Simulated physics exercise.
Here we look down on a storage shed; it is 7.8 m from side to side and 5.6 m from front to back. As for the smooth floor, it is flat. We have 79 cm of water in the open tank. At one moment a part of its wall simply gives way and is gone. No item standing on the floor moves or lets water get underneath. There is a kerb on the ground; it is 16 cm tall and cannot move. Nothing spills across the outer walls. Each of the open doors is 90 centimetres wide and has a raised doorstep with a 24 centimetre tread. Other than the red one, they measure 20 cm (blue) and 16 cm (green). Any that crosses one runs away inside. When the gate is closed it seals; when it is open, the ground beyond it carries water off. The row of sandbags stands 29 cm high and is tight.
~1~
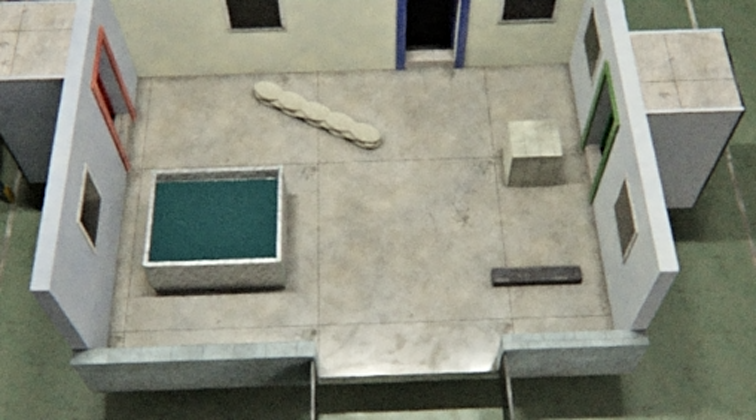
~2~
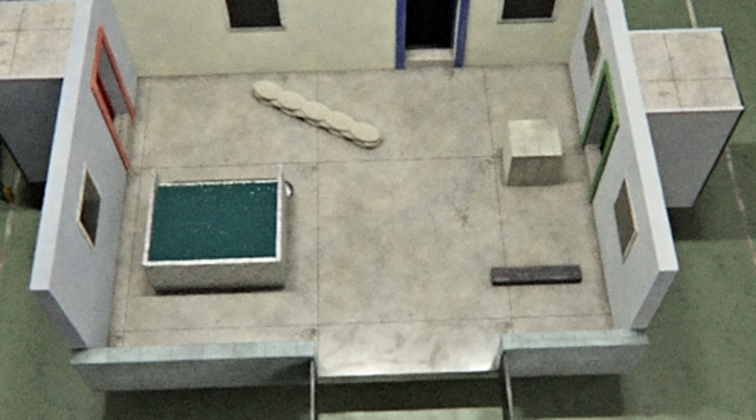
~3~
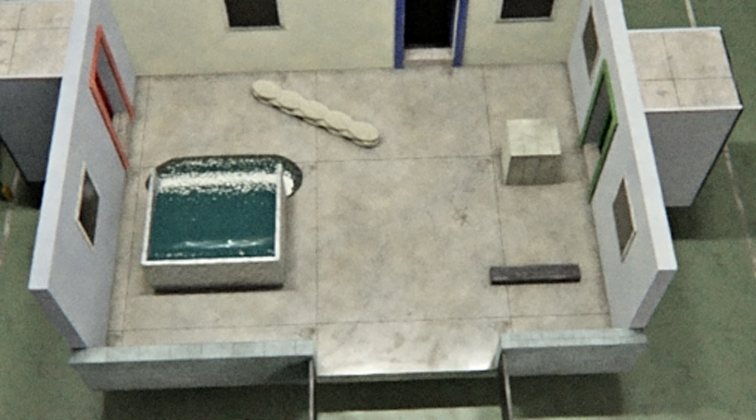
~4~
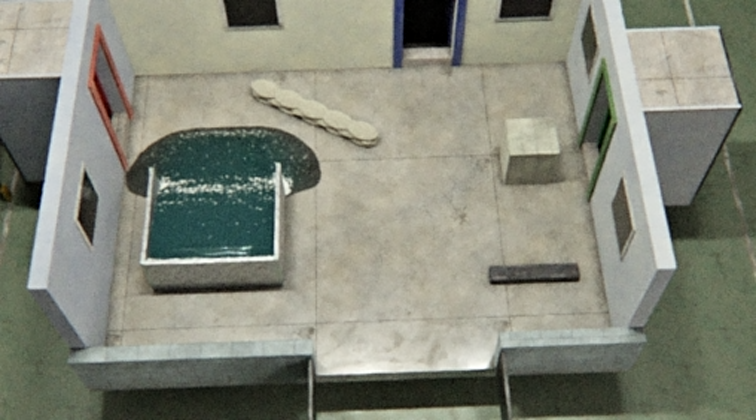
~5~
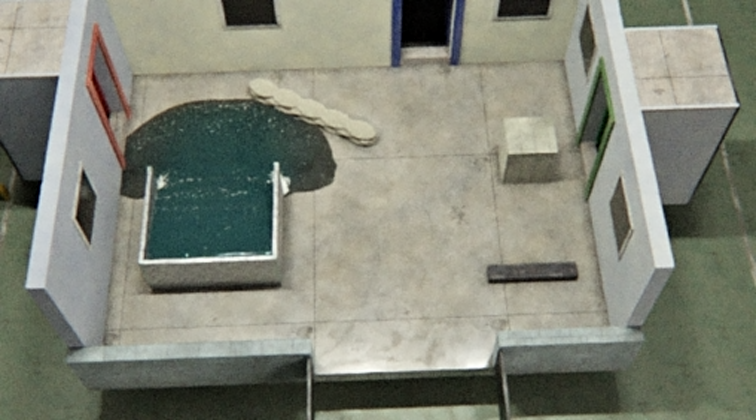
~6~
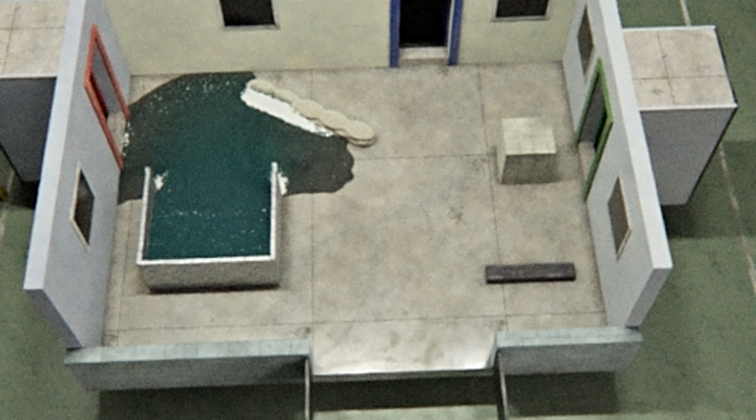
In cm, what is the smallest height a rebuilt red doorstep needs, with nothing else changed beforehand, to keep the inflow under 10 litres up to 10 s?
Close to 25 cm is just enough.
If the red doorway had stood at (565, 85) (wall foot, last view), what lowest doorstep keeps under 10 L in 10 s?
You'd want it roughly 10.0 cm high.
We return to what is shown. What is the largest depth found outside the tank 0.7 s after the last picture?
53 cm.
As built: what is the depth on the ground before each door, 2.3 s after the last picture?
In cm - red: 23, blue: 4, green: 0.
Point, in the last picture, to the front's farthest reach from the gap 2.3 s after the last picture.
The farthest wet point sits near (531, 61) in the last view.
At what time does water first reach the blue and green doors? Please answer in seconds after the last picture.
Times: Blue = 1.4 s, green = 3.4 s.
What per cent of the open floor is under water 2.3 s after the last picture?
About 50 per cent.
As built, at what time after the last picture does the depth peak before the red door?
Peak: Close to 1.8 s.
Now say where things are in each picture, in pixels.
Still water, 79 cm deep, in the open tank at (216, 217); the red door at (116, 109) is dry, in the first frame.
Water pours out on the far side and has run 0.2 m, to a hidden place; about 10 cm deep outside, 79 cm at the back, in the second frame.
Water pours out on the far side and has run 0.8 m, to (208, 159); about 13 cm deep outside, 73 cm at the back, in the third frame.
The gap is on the far side, the front 1.3 m out at (181, 134); the back of the open tank holds 67 cm, in the fourth frame.
The gap is on the far side, the front 1.9 m out at (198, 105); the back of the open tank holds 67 cm, in the fifth frame.
Water pours out on the far side and has run 2.6 m, to (195, 76); about 8 cm deep outside, 59 cm at the back; water is at the red door at (110, 107), in the sixth frame.
Then, 0.7 s after the last picture water covers 25 % of the floor, deepest (53 cm) near (222, 72); 18 cm at the red door, 0 litres in over its 26 cm doorstep.
Then, 2.3 s after the last picture water covers 50 % of the floor, deepest (30 cm) near (142, 75); 23 cm at the red door, 6 litres in over its 26 cm doorstep.
Then, 9.3 s after the last picture water covers 95 % of the floor, deepest (12 cm) near (201, 89); 10 cm at the red door, 7 litres in over its 26 cm doorstep.
At the red door as built, the water peaked near 30 cm, 1.7 s after the last picture.
Run again over the same 10 s with other heights there, 21 litres in over 21 cm, 5 litres over 28.5 cm. The limit of 10 litres is kept from about 25 cm up.
